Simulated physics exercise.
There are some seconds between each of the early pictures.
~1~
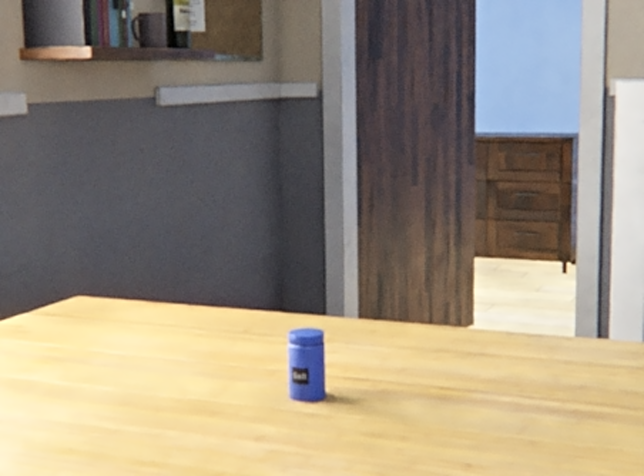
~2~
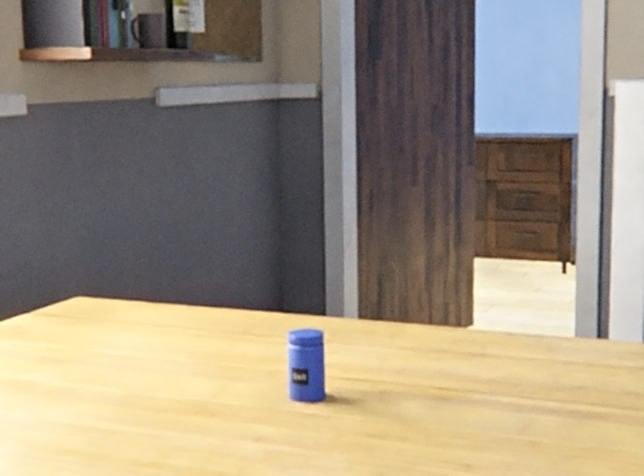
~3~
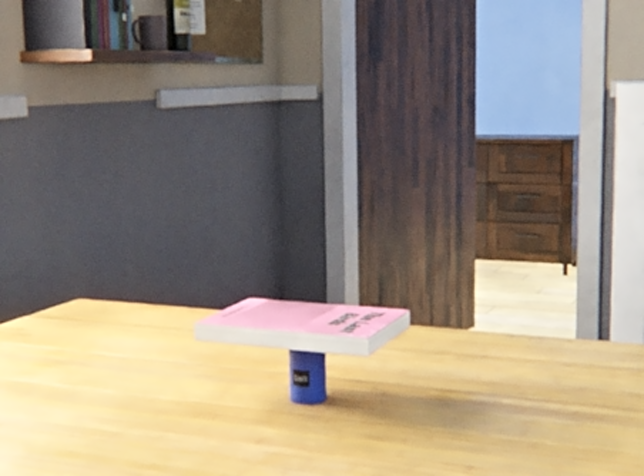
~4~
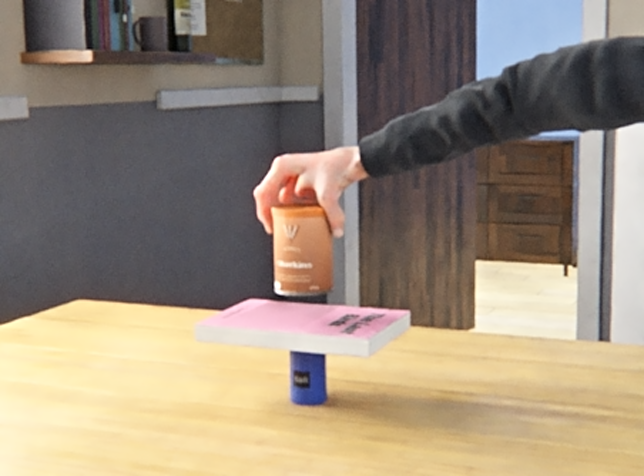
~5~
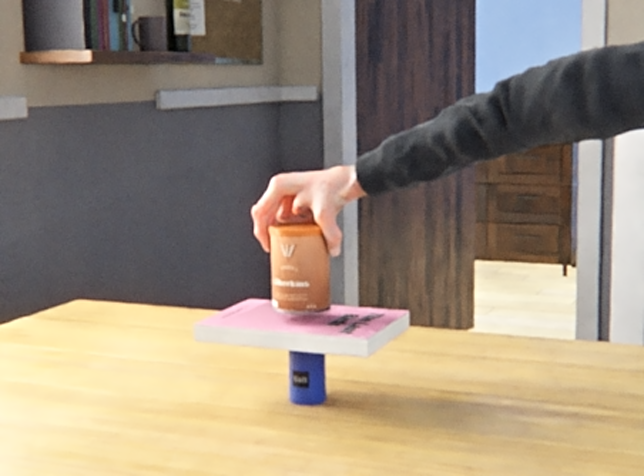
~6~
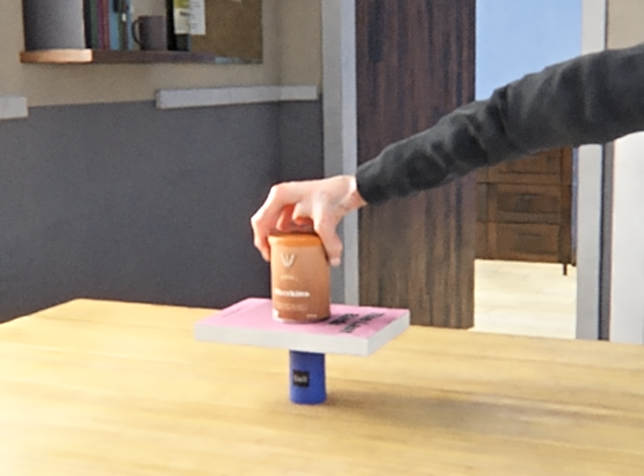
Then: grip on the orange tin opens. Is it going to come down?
No, it stays up.
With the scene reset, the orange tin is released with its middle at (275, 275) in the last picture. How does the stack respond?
What happens next is that it remains standing.
Then, 0.30 s after the last picture, nothing has stirred.
Then, 0.70 s after the last picture, orange tin resting near (301, 278).
At rest, all 3 in place. Seen from the same camera at the end, orange tin near (301, 278). The stack keeps its balance.
